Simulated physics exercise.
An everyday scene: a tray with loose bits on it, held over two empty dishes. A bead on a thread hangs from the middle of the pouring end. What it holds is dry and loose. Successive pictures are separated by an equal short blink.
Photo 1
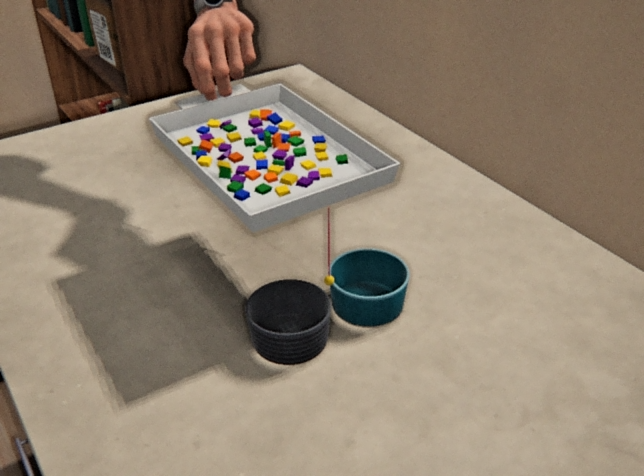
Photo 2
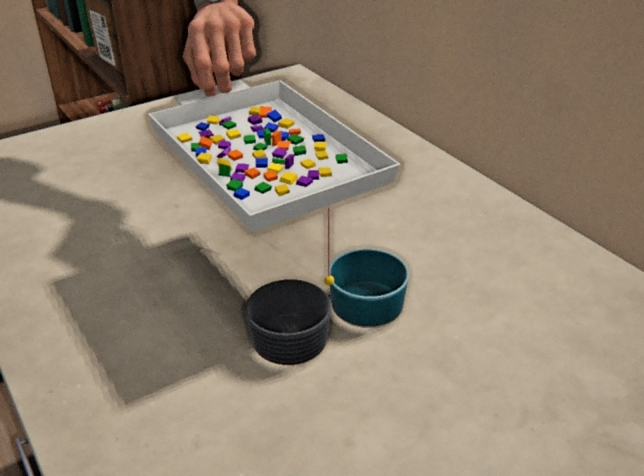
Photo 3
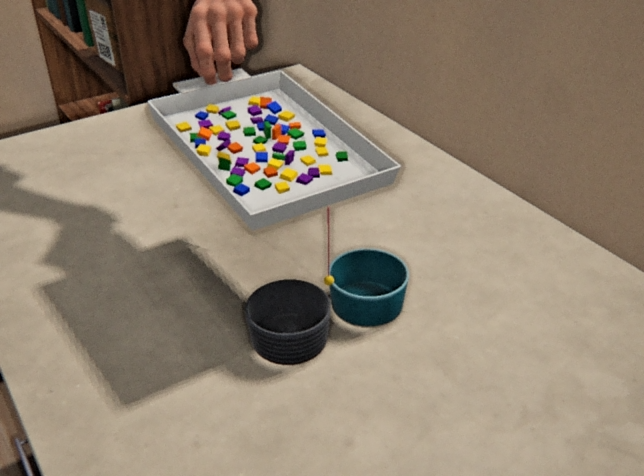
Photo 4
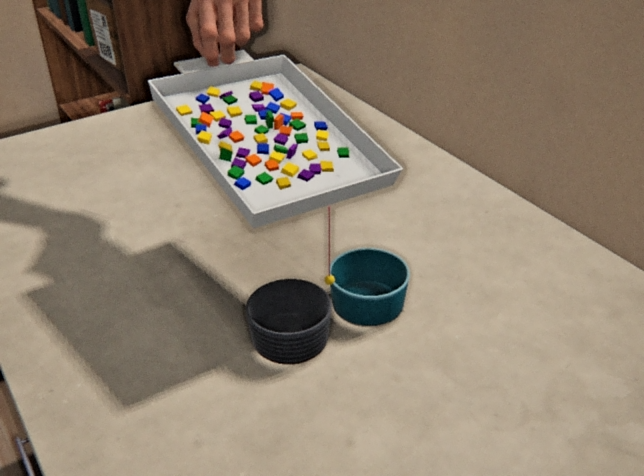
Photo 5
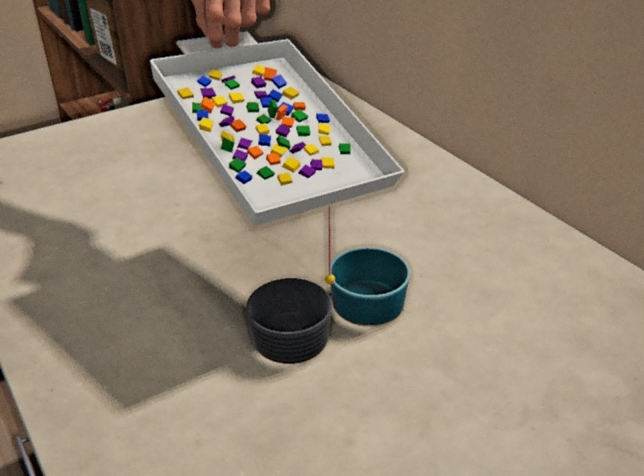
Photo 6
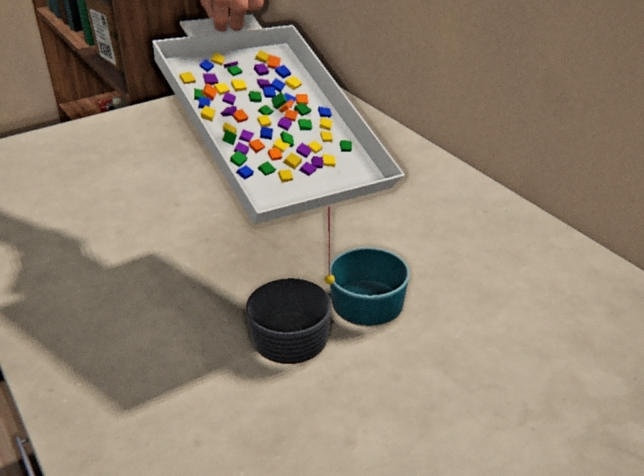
A pale grey tray scattered with small yellow, orange, green, blue and purple tiles is held by a hand at its far end above a stone-coloured tabletop, seen from above at an angle. Below its near end sit a black ribbed dish at left and a teal one at right, with a yellow bead hanging on a thread. The hand steadily raises the far end, tilting the tray toward the dishes, while the camera stays still.
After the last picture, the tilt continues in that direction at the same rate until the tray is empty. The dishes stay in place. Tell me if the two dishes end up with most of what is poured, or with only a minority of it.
Only a minority.
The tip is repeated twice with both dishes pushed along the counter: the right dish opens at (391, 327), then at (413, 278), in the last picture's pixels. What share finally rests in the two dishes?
First position: Some 30 %; second position: Some 70 %.
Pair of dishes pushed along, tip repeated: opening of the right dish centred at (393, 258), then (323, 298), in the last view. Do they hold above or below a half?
At place one a lesser share; at place two a lesser share.
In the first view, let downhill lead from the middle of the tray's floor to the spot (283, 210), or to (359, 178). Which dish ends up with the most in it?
First try: The dish to the left; second try: The dish to the right.
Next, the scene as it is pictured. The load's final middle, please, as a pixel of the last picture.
Centre at rest, last view: Approx. (410, 337).
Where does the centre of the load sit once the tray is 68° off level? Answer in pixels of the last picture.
Close to (352, 161).
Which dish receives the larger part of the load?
That would be the rightward one.
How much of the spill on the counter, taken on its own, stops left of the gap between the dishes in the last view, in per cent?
Estimate: About 0 in every hundred.
Just after the last frame, tray tipped steeply; every one on the tray.
A moment on, tray tipped past a quarter turn; the larger part on the tray; about a tenth in the right dish; about a tenth outside both; just a few in the air.
Further on, tray tipped past a quarter turn; roughly a third in the right dish; roughly two thirds outside both.
When it is over, tray tipped past a quarter turn; not one in the left dish; roughly a third in the right dish; roughly two thirds outside both.
